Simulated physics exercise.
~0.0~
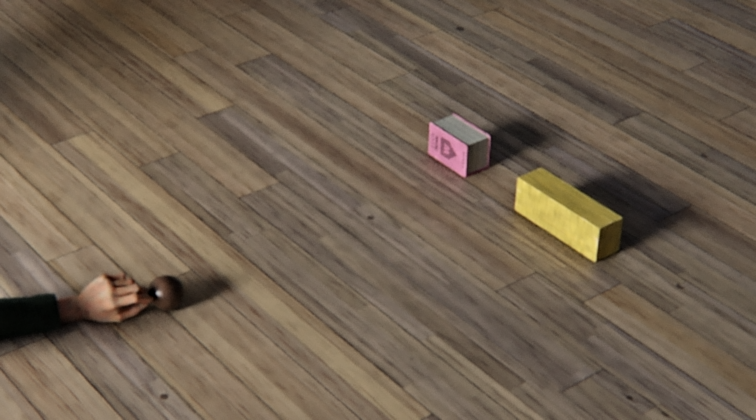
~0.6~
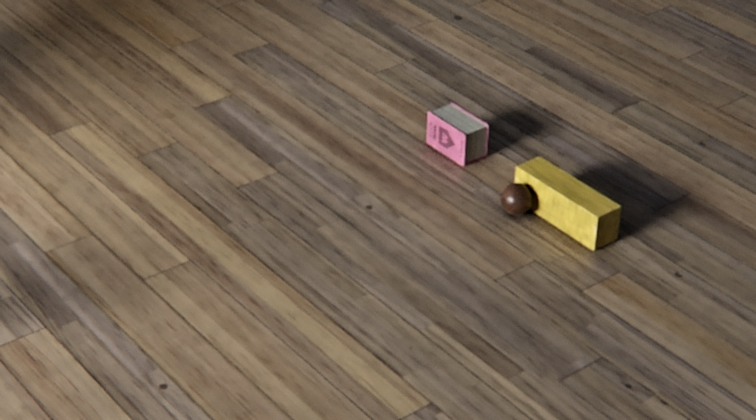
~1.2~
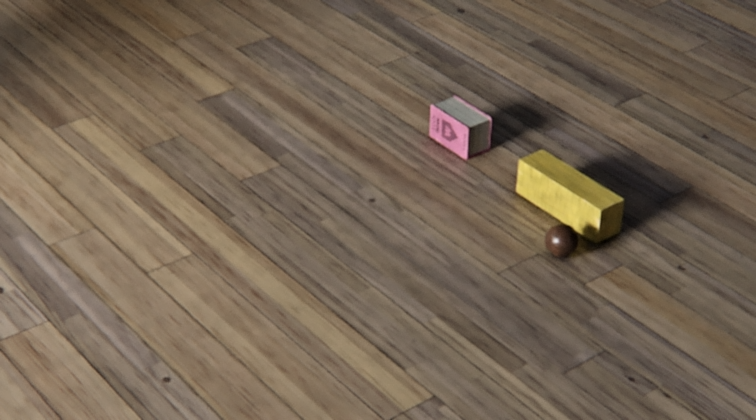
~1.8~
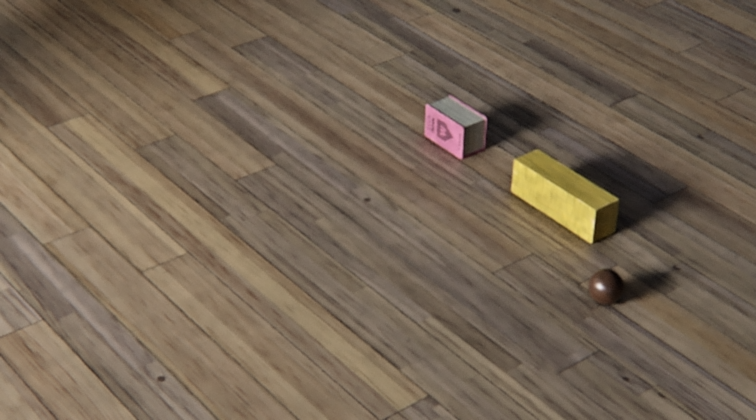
A hand rolling a small brown ball across a wooden floor into a yellow block, the ball bouncing off toward the lower right.
